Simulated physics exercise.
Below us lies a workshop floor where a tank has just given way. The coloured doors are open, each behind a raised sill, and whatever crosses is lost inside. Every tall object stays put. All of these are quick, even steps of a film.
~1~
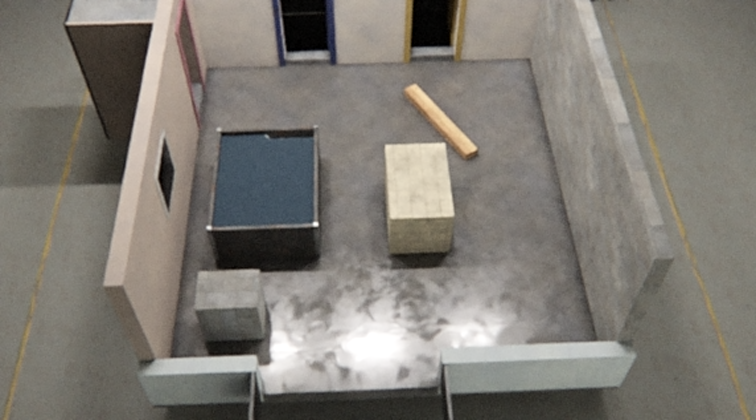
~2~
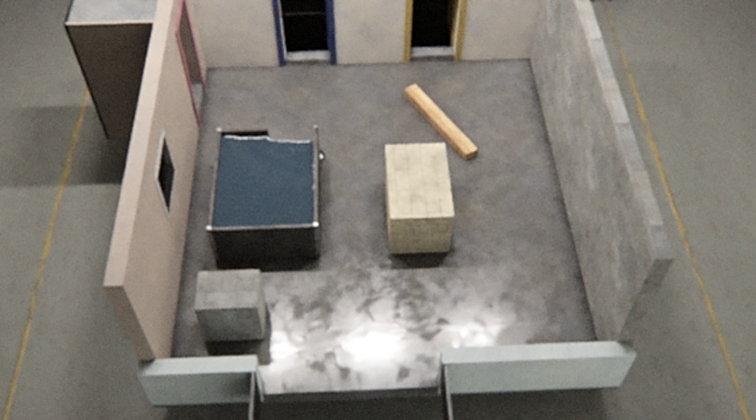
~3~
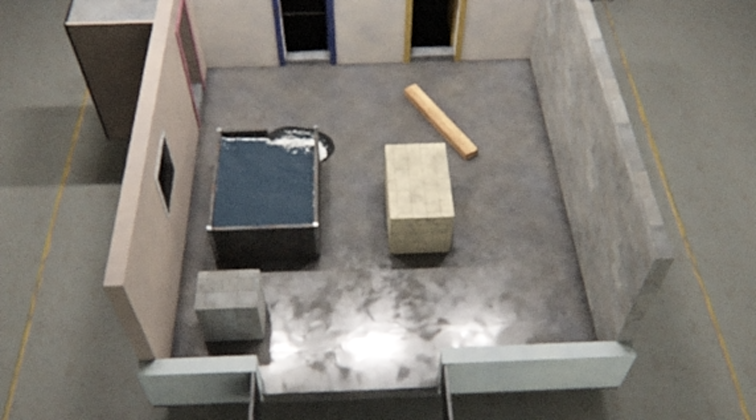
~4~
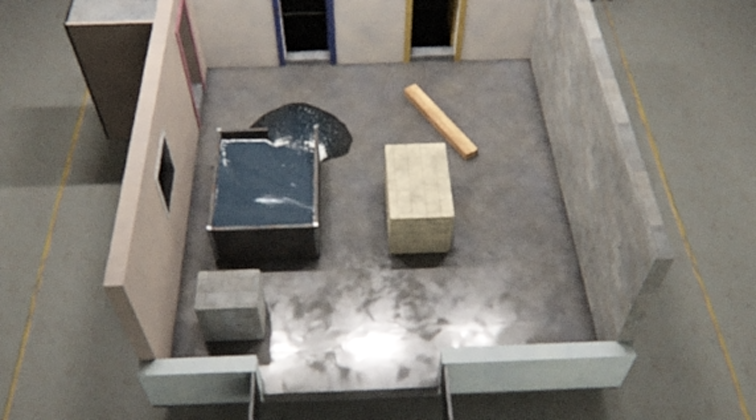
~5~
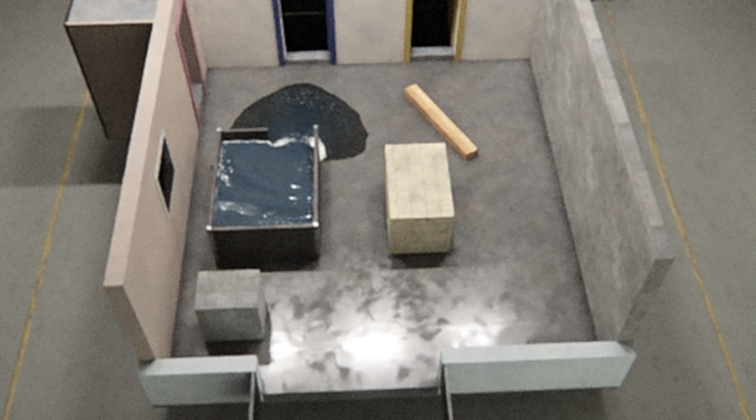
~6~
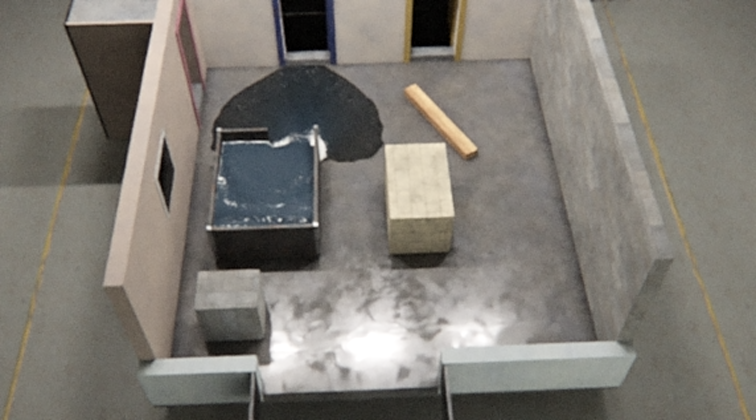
The footage shows a walled room with an open tank of dark blue water, pale blocks and a wooden plank; water pours out through a gap on the tank's far side and spreads across the grey floor in a widening dark pool.
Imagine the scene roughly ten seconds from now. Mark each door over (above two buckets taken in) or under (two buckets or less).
Pink door: Under. Yellow door: Under. Blue door: Over.
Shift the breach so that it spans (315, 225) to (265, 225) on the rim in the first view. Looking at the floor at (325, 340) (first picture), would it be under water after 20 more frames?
Soaked.
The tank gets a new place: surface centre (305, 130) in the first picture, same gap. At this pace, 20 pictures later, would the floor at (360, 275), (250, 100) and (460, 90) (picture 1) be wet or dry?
So, in the order given, I'd say unaffected, soaked through, soaked through.
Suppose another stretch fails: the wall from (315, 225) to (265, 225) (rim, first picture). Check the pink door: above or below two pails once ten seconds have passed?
Then: Pink keeps below it.
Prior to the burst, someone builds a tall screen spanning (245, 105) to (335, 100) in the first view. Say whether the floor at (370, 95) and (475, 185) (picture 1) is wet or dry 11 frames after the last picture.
Result by location - first soaked, second parched.
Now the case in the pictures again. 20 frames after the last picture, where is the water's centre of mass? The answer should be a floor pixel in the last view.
Roughly (313, 147) in the last picture.
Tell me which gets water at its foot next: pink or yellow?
I pick the pink door.
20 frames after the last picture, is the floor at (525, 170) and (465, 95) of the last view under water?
Taking them as listed, I'd call them not wet and soaked.
A moment on, water covers 20 % of the floor; the pink door wet at the sill, nothing in, the yellow door not reached, the blue door over two buckets in.
Next, water covers 25 % of the floor; the pink door wet at the sill, nothing in, the yellow door wet at the sill, nothing in, the blue door far over two buckets in.
Then, water covers 40 % of the floor; the pink door wet at the sill, nothing in, the yellow door under two buckets in, the blue door far over two buckets in.
Later, water covers 65 % of the floor; the pink door wet at the sill, nothing in, the yellow door under two buckets in, the blue door far over two buckets in.
In the end, water covers 90 % of the floor; the pink door wet at the sill, nothing in, the yellow door under two buckets in, the blue door far over two buckets in.
